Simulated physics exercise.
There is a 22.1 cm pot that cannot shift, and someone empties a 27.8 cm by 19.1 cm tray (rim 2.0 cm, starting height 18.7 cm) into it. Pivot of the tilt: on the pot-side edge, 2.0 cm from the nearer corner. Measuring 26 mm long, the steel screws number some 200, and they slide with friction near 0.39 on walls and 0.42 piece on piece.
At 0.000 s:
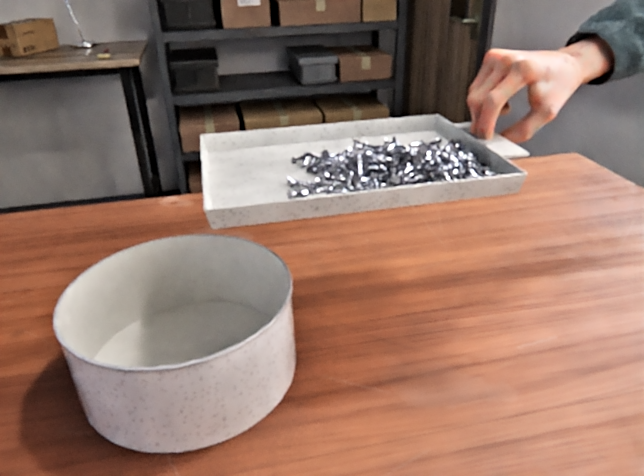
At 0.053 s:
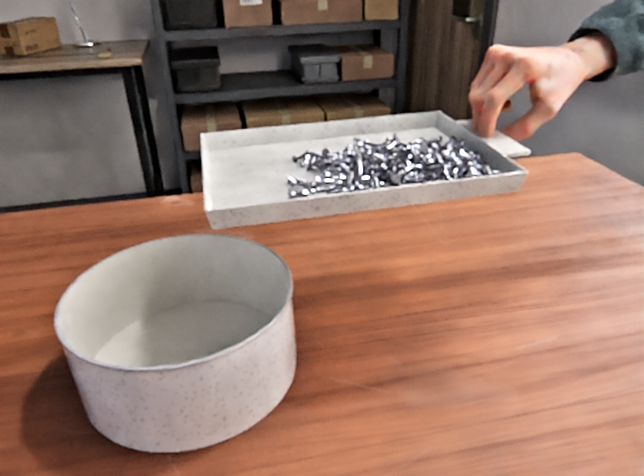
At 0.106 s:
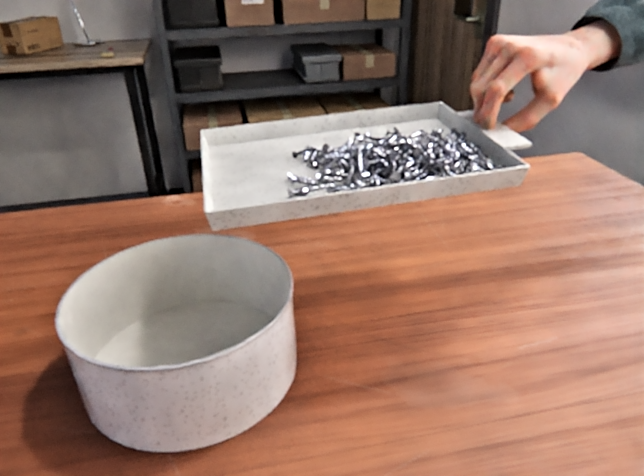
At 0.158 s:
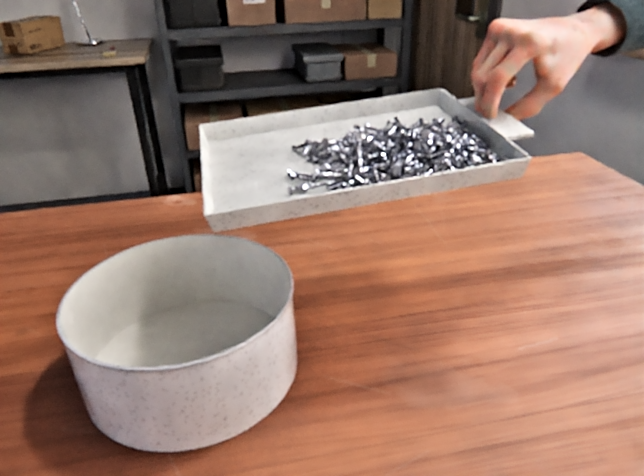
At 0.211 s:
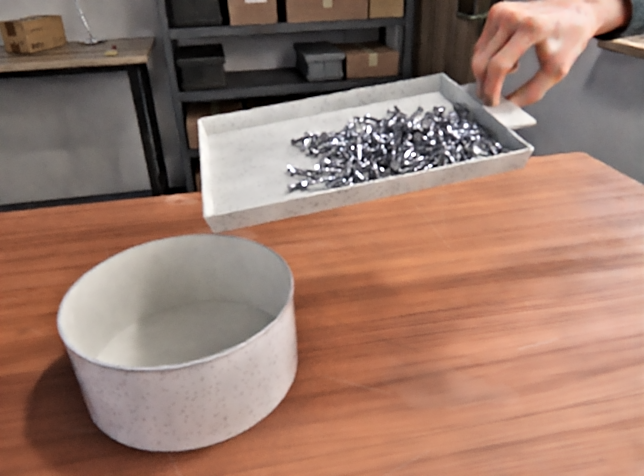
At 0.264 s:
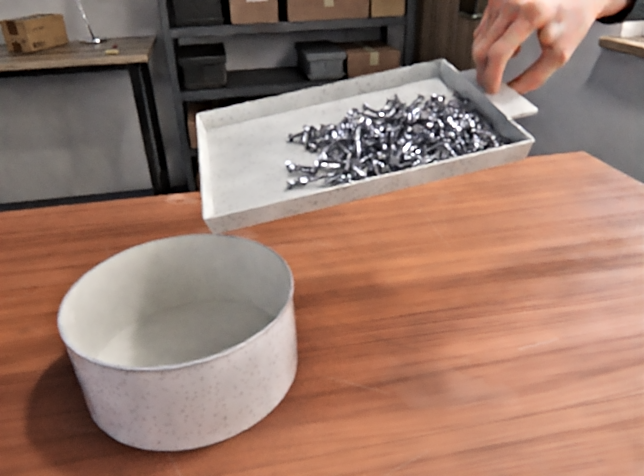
The video shows a hand holding a shallow, pale speckled tray of small steel screws above a wooden table, gradually raising its right end so it slopes down leftward toward an empty round pot, the screws staying bunched together.
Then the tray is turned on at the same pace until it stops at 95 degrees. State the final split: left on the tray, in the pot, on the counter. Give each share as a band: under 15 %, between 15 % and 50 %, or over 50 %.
Shares by band: Tray under 15 %, pot over 50 %, counter between 15 % and 50 %.
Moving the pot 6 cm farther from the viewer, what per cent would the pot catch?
Around 5 per cent.
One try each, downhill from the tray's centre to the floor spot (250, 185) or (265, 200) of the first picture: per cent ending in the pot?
The share comes to about 100 in a hundred, then about 100 in a hundred.
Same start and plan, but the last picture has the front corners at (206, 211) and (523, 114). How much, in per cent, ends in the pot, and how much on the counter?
Pot: 95, counter: 5.
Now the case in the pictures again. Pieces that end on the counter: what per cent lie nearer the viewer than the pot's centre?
Estimate: Close to 100 per cent of the pieces.
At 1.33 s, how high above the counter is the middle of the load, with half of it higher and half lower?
I'd say near 22 cm.
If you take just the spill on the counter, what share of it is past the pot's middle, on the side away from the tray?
Roughly 30 percent of the spill.
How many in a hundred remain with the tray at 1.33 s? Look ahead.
Close to 70 in a hundred parts of the load.
Then, at 0.90 s, tilt 51 degrees; the tray holds 100 %, the pot 0 %.
After 1.33 s, tilt 77 degrees; the tray holds 70 %, the pot 15 %.
After 1.84 s, tilt 95 degrees; the tray holds 0 %, the pot 60 %.
By 2.7 s all is still; tray 0 %, pot 65 %, counter 35 %.
